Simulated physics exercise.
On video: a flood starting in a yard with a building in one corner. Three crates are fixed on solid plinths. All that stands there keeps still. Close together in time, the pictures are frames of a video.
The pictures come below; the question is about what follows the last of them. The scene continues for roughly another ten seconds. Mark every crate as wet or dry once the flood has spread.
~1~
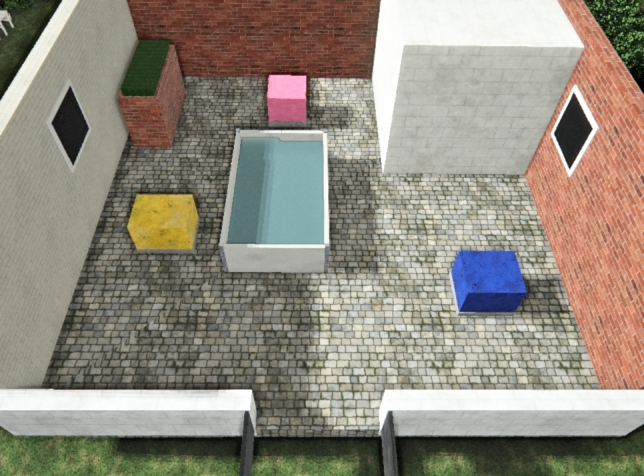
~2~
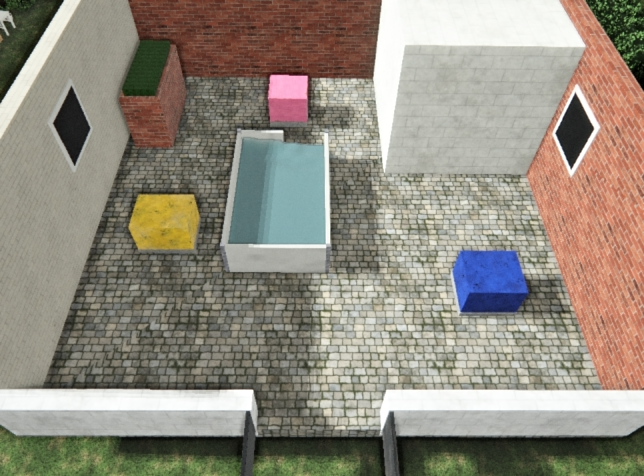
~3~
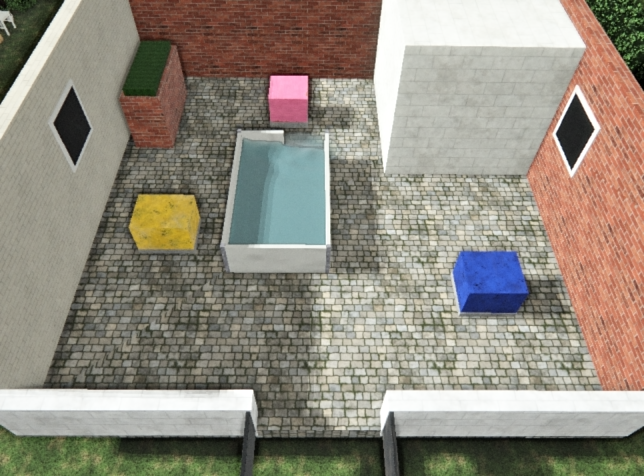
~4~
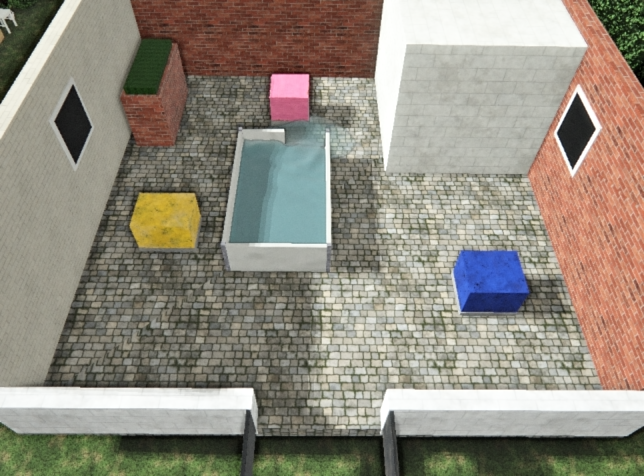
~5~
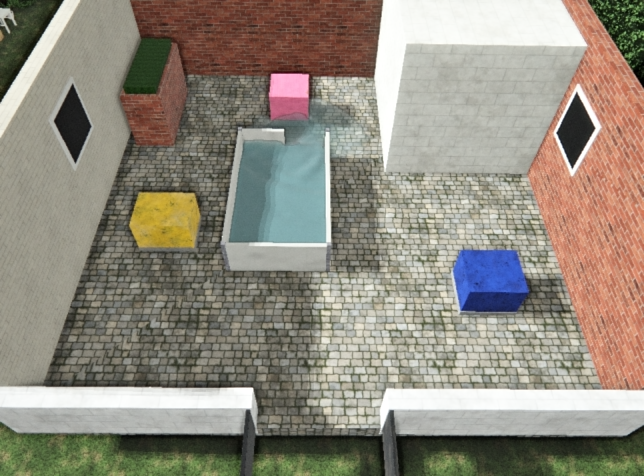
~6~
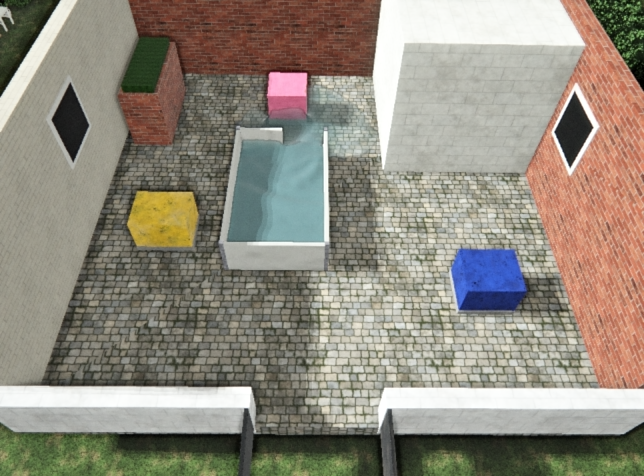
Yellow crate: Wet, pink crate: Wet, blue crate: Dry.
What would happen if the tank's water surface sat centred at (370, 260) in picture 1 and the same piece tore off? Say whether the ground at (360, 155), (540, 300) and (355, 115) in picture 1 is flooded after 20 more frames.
As listed: Flooded, covered, under water.
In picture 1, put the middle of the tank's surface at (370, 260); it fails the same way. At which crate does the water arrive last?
It is the yellow one.
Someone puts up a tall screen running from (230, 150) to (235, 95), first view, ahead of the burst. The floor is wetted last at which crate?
It's the blue crate.
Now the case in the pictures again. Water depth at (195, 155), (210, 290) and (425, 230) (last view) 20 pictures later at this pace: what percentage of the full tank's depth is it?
The depths come to near 4, 0 and 0 per cent respectively.
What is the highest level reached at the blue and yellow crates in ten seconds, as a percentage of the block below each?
Some 20 and 160 % respectively.
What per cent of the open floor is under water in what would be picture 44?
Close to 50 %.
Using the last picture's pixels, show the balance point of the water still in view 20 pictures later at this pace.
Somewhere around (283, 159) in the last view.
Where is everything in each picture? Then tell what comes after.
The first frame shows still water in the tank at (279, 187).
In the second frame, the front is at a hidden place, out from the gap on the tank's far side.
In the third frame, water pours out on the tank's far side and has run to a hidden place.
In the fourth frame, water pours out on the tank's far side and has run to (316, 118).
In the fifth frame, water pours out on the tank's far side and has run to (316, 101).
In the sixth frame, the front is at (323, 89), out from the gap on the tank's far side.
A moment on, water covers 15 % of the floor; the yellow crate not reached, the pink crate water round its plinth, the blue crate not reached.
Next, water covers 20 % of the floor; the yellow crate not reached, the pink crate water round its plinth, the blue crate not reached.
Then, water covers 30 % of the floor; the yellow crate water round its plinth, the pink crate water round its plinth, the blue crate not reached.
Later, water covers 50 % of the floor; the yellow crate water round its plinth, the pink crate water round its plinth, the blue crate not reached.
In the end, water covers 70 % of the floor; the yellow crate was topped, the pink crate was topped, the blue crate stayed above the water.
